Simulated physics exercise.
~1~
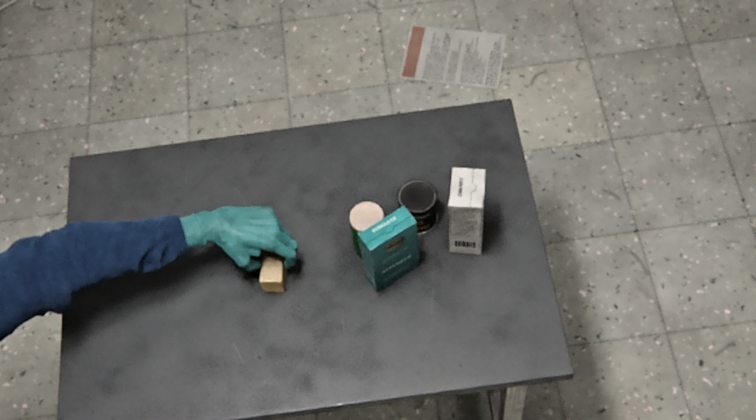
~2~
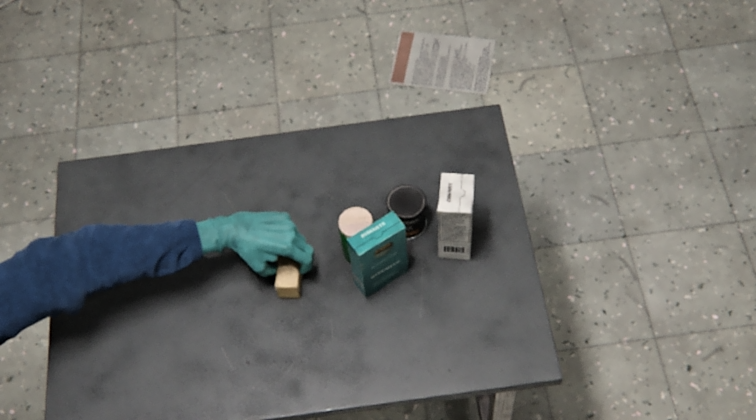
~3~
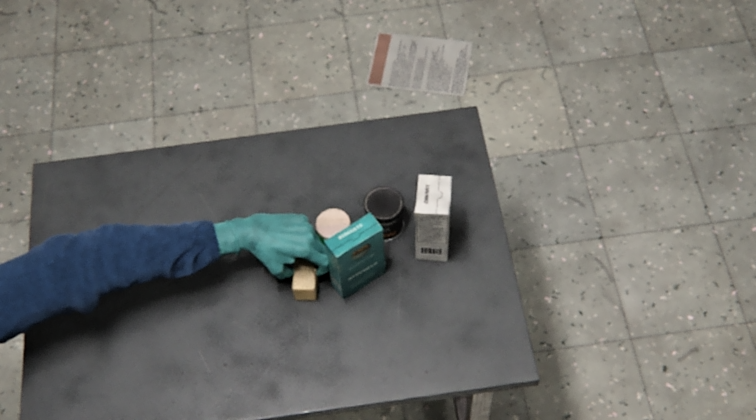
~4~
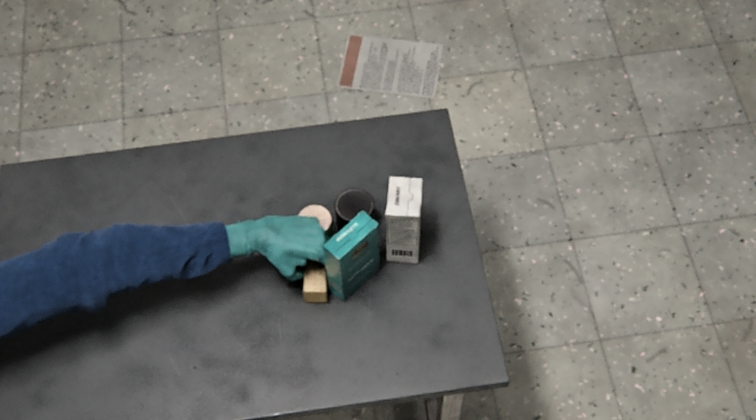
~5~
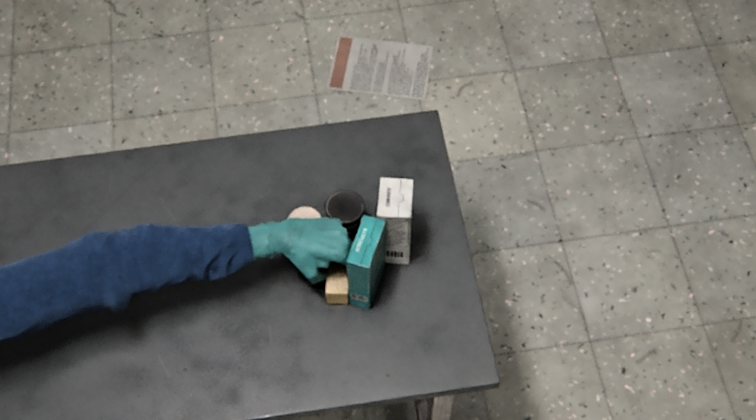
Teal-gloved hand sliding a small wooden block rightward across a dark table, pushing a turquoise box aside, still upright, beside a white carton.
